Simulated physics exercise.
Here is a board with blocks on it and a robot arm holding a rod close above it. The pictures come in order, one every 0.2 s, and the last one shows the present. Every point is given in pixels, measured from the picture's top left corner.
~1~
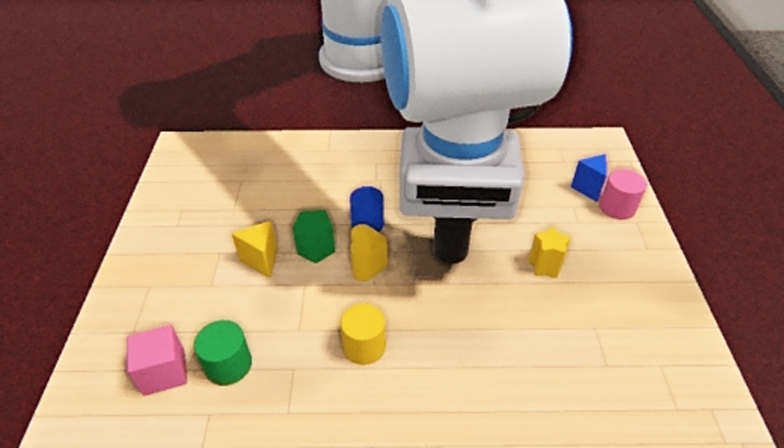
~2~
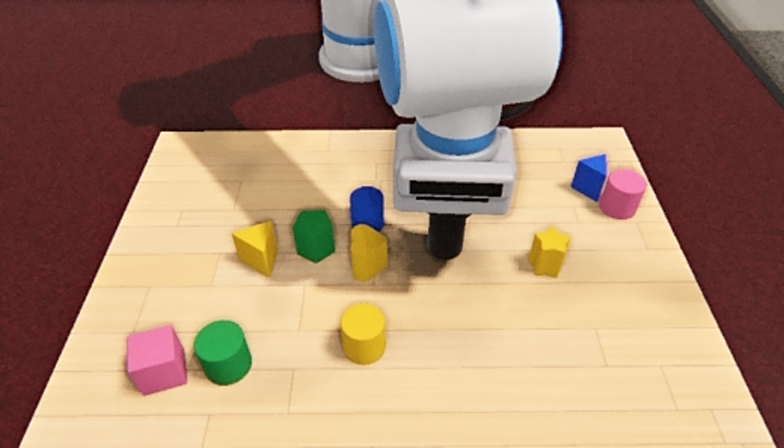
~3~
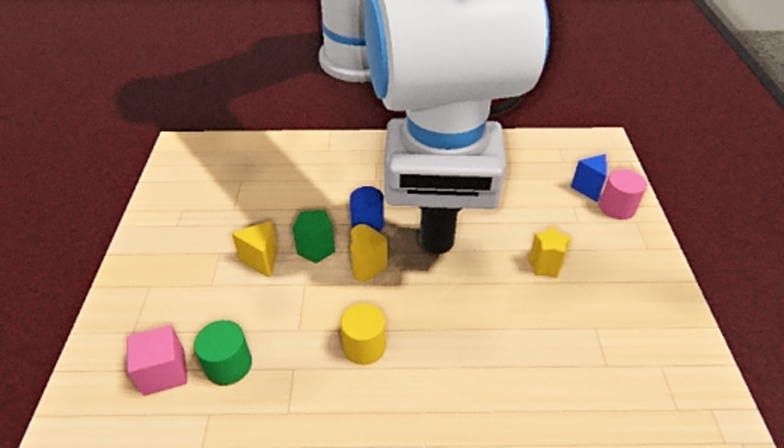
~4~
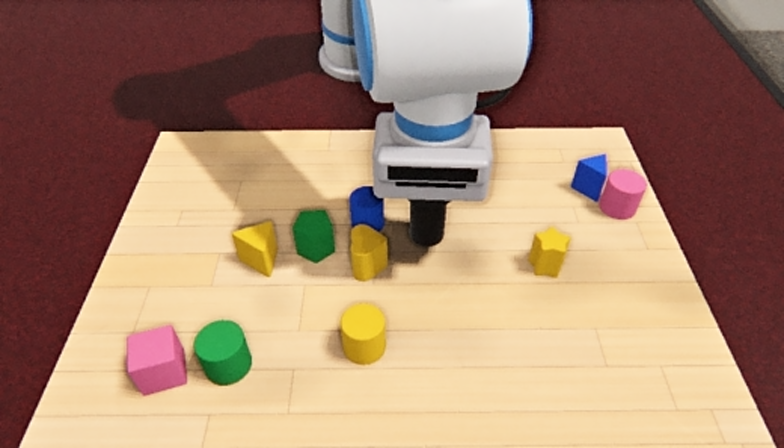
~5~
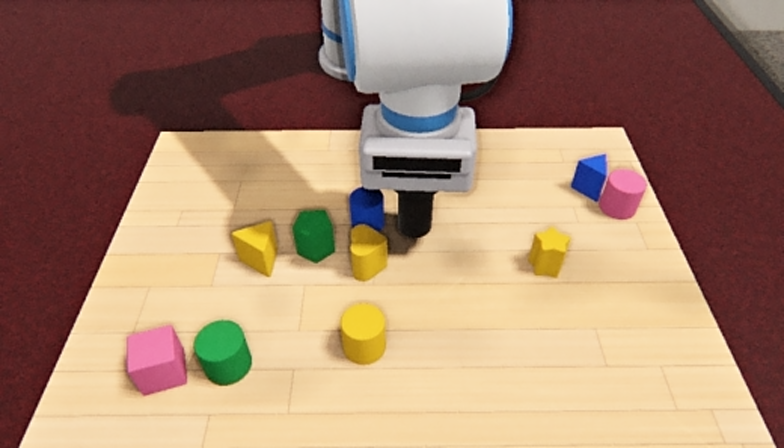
The video shows a robot arm holding a dark rod over a wooden board scattered with colourful blocks. The arm moves the rod a short way left and slightly back, nearing the yellow heart and blue cylinder, while the blocks stay still.
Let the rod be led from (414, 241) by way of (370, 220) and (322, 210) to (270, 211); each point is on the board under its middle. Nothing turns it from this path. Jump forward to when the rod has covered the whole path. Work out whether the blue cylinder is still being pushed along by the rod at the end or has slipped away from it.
In front, I predict.
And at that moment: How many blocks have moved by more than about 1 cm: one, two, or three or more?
Moved: 1.
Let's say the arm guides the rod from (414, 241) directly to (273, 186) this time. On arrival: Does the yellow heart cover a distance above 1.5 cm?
No, that is not how it ends up.
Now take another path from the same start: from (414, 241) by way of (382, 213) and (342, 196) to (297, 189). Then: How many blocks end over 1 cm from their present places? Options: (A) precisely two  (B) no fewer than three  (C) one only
The answer is C.
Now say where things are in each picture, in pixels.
The first frame shows tip of the rod (450, 252), middles of tops, green pentagonal block (312, 221), blue cylinder (367, 196).
The second frame shows rod (445, 248), nothing pushed.
The third frame shows rod (437, 243), nothing pushed.
The fourth frame shows rod (427, 236), nothing pushed.
The fifth frame shows rod (415, 227), green pentagonal block (312, 221), blue cylinder (367, 196).
The first path, step by step. One third of the way, rod (368, 206); blue cylinder (335, 187).
Two thirds of the way, rod (318, 197); blue cylinder (285, 178).
At the end, rod (267, 198); green pentagonal block unmoved; blue cylinder (239, 173).
